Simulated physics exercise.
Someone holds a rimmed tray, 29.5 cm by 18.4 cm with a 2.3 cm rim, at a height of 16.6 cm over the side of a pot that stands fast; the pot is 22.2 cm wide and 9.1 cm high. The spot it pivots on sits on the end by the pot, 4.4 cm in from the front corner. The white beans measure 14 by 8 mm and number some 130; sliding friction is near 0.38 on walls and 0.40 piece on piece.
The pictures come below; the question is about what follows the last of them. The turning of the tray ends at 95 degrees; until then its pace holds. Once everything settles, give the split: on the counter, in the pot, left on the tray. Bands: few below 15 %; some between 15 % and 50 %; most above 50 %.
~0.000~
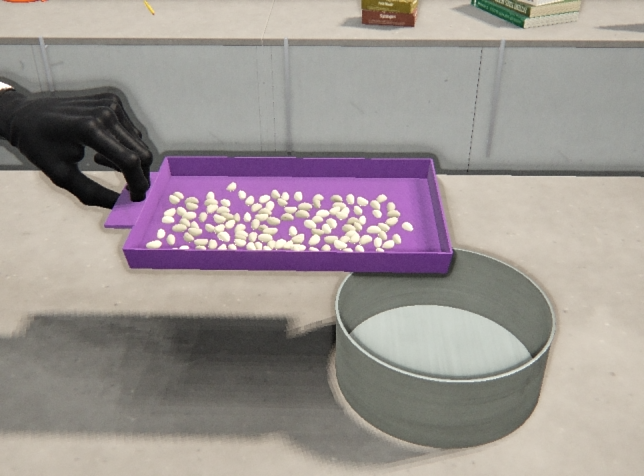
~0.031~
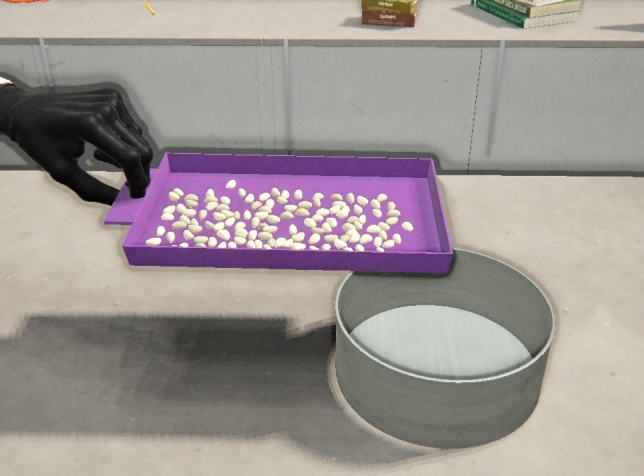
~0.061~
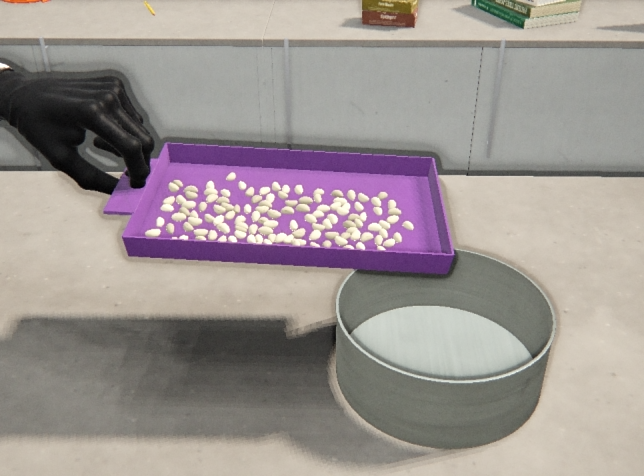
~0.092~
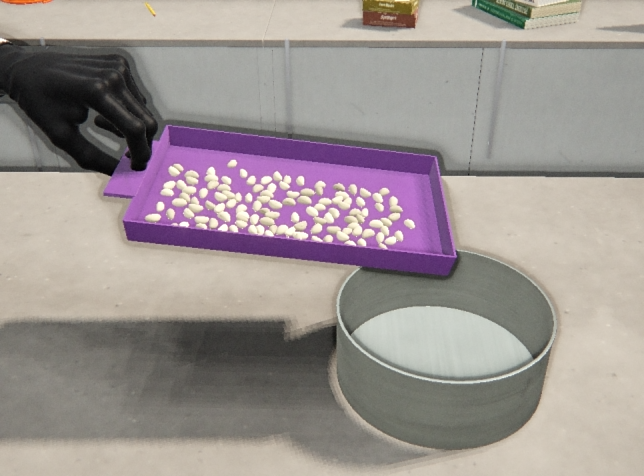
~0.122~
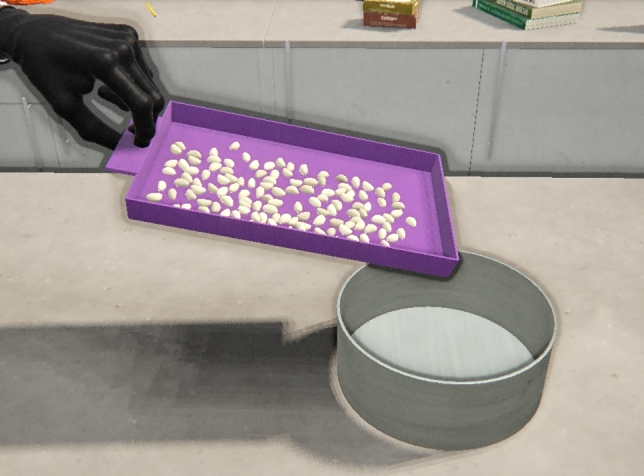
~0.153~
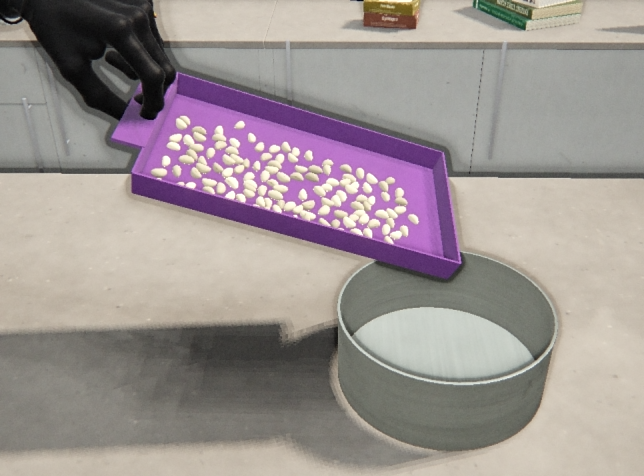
Counter: Some; pot: Most; tray: Few.
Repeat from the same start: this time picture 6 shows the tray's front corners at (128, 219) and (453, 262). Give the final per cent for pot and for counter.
Pot 95; counter 0.
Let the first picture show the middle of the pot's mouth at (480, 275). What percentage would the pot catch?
About 60 per cent.
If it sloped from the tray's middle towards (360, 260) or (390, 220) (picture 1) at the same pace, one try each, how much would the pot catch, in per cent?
That would be close to 65 per cent, then close to 60 per cent.
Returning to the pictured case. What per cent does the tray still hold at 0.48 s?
Value: About 100%.
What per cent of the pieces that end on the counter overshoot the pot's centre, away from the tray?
I'd put it close to 100 per cent.
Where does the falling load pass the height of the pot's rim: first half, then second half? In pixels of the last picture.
The first half passes near (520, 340) and the second half near (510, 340).
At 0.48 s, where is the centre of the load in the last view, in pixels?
The load's centre is near (457, 238) at that time.
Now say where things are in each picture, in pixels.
In the first picture, tray tilt 0 degrees, front corners at (127, 247) and (448, 251); middle of the pieces at (273, 222); pot at (443, 305).
In the second picture, tray tilt 1 degrees, front corners at (127, 244) and (449, 252); middle of the pieces at (273, 220).
In the third picture, tray tilt 3 degrees, front corners at (127, 235) and (450, 253), lowest corner right front; middle of the pieces at (273, 214).
In the fourth picture, tray tilt 7 degrees, front corners at (127, 219) and (452, 255), lowest corner right front; middle of the pieces at (275, 205).
In the fifth picture, tray tilt 13 degrees, front corners at (130, 197) and (455, 257), lowest corner right front; middle of the pieces at (278, 192).
In the sixth picture, tray tilt 19 degrees, front corners at (136, 171) and (457, 260), lowest corner right front; middle of the pieces at (283, 178); pot at (446, 308). Its pace works out near 205 degrees a second.
Then, at 0.35 s, tilt 59 degrees; the tray holds 100 %, the pot 0 %.
After 0.48 s, tilt 85 degrees; the tray holds 100 %, the pot 0 %.
After 0.74 s, tilt 95 degrees; the tray holds 5 %, the pot 65 %.
At rest (2.0 s), counter 20 %, pot 75 %, tray 0 %.
